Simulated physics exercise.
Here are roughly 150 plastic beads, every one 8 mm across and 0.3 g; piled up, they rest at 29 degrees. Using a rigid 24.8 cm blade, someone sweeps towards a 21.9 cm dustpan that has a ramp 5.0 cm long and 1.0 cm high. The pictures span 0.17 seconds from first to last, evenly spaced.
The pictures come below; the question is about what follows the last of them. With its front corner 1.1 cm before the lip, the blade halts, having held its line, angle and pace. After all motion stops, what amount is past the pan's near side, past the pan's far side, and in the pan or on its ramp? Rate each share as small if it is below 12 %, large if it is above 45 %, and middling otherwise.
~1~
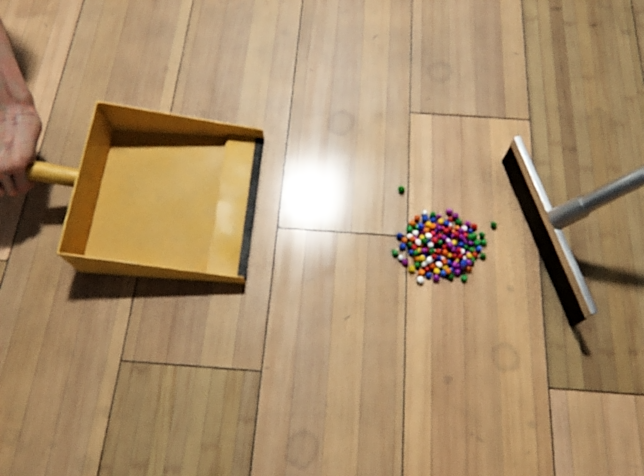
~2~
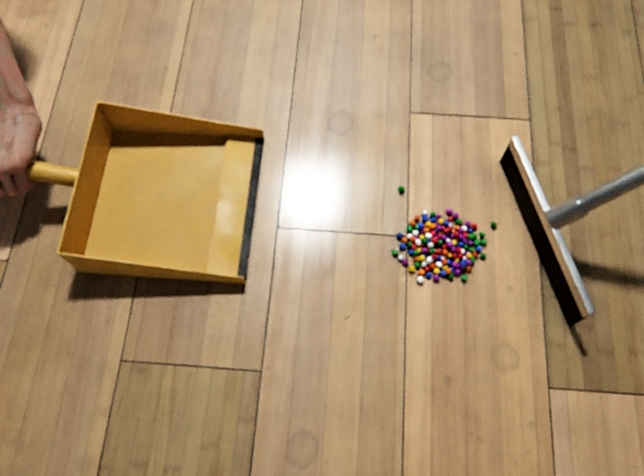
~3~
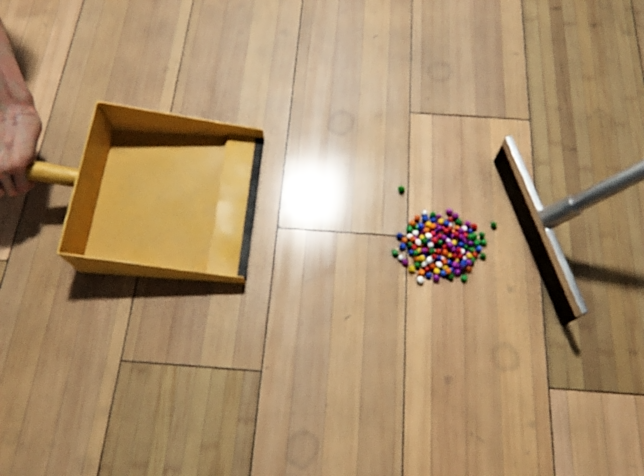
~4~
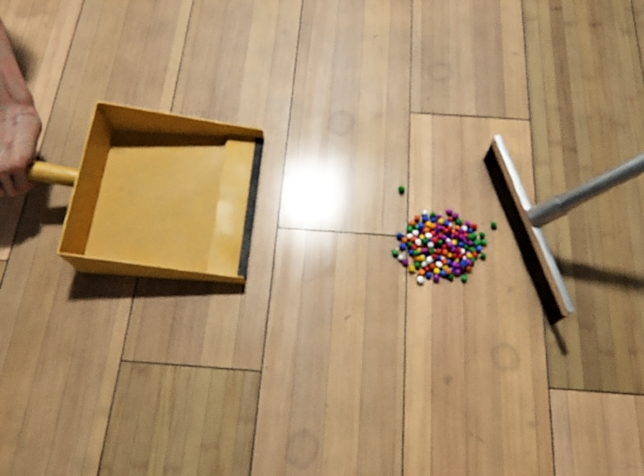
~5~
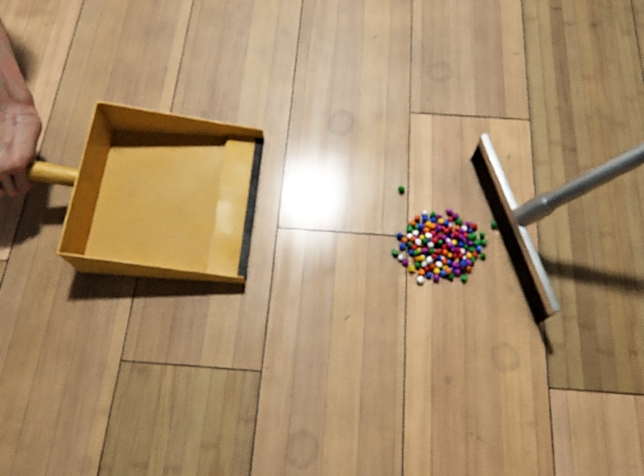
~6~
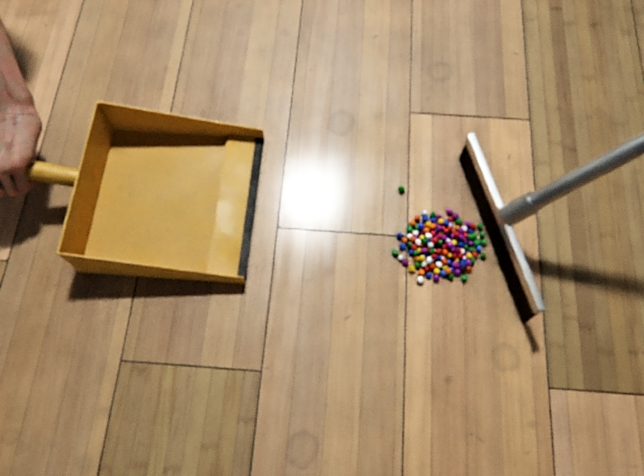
Past the pan's near side: Middling, past the pan's far side: Small, in the pan or on its ramp: Small.
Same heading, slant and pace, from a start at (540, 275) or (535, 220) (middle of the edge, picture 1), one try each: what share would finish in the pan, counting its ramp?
Some 5 and 0 per cent.
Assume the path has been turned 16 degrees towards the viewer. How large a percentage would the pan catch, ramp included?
It comes to roughly 5 in a hundred.
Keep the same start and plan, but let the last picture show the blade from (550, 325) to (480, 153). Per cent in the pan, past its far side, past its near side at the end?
Pan 5 % / far 0 % / near 60 %.
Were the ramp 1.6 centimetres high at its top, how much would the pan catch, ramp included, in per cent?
Estimate with the new ramp: Some 0 in a hundred.
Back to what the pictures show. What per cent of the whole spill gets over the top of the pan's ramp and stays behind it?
Around 0 percent.
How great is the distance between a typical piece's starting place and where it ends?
About 24 cm.
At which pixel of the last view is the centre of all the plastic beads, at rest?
Roughly pixel (263, 258).
Then, 0.25 s after the last picture, middle of the blade 19 cm from the lip; 0 % over the lip, far side 0 %, near side 15 %.
Then, 0.42 s after the last picture, middle of the blade 10 cm from the lip; 0 % over the lip, far side 0 %, near side 25 %.
Then, 0.71 s after the last picture, middle of the blade 5 cm from the lip; 5 % over the lip, far side 0 %, near side 35 %.
In the end, near side 35 %, far side 0 %, pan 0 %, in front of the lip or behind the blade 65 %.
